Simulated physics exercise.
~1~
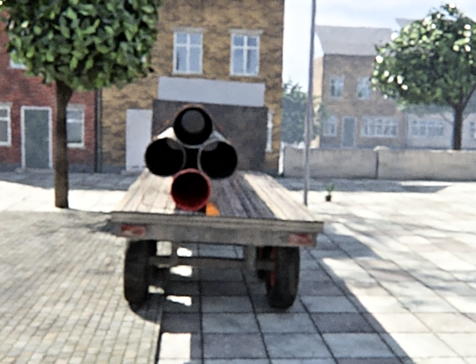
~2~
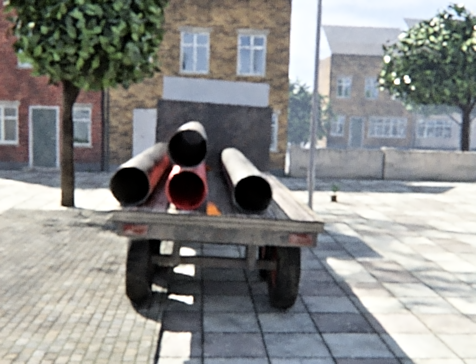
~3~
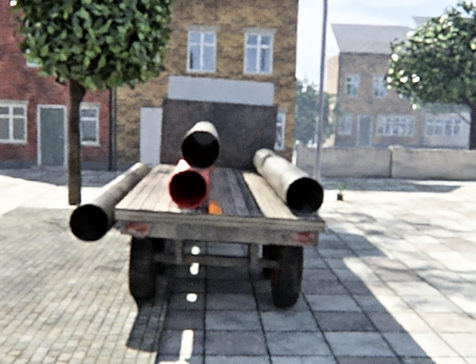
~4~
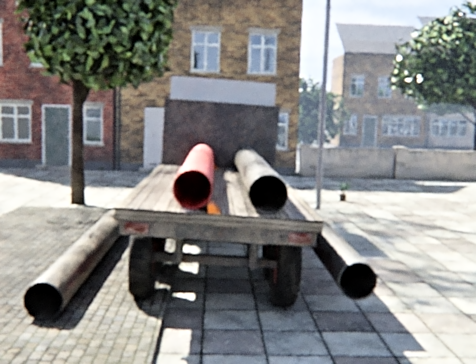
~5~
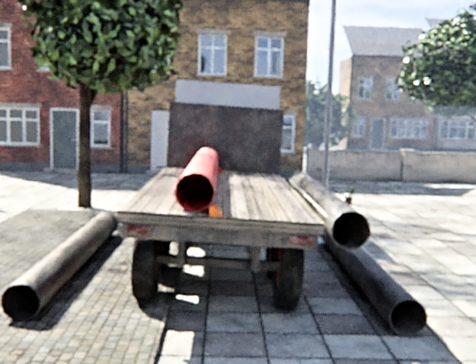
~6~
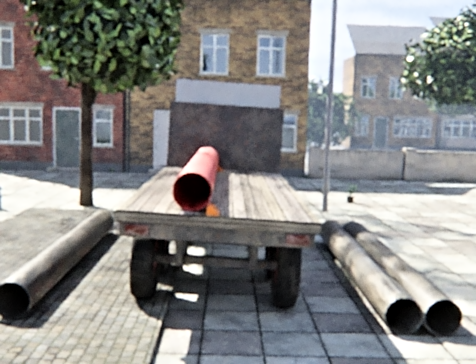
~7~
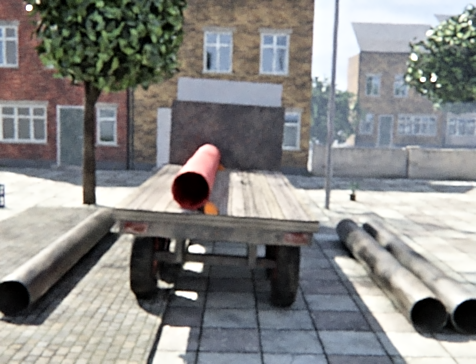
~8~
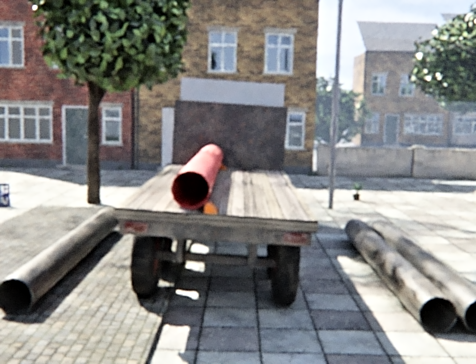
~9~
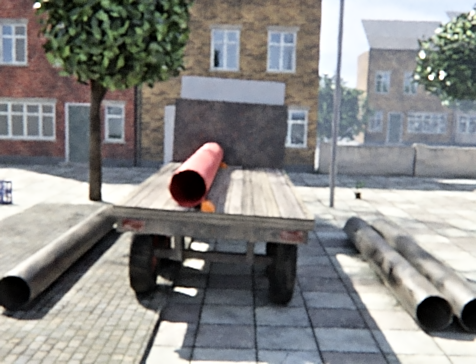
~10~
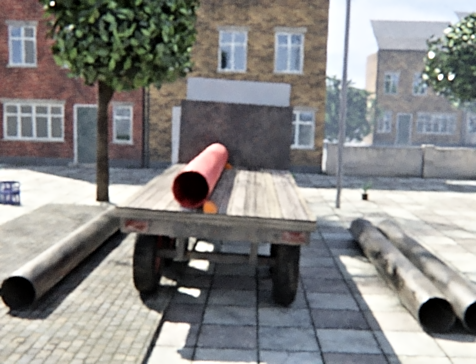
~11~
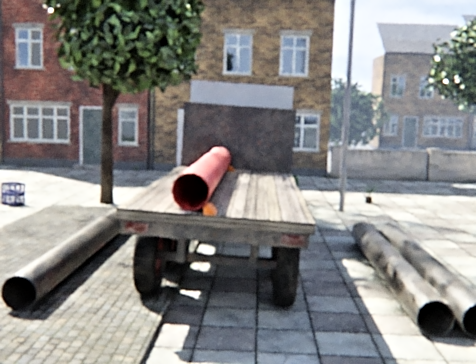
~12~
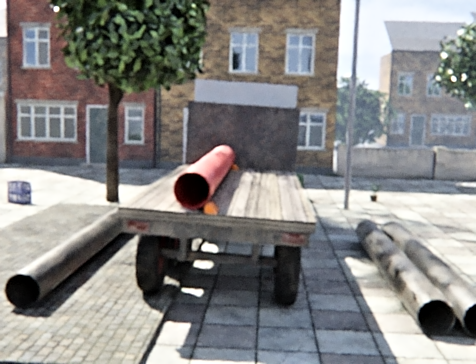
Flatbed trailer shedding stacked pipes, one rolling off left and two off right, leaving only the red pipe on deck.
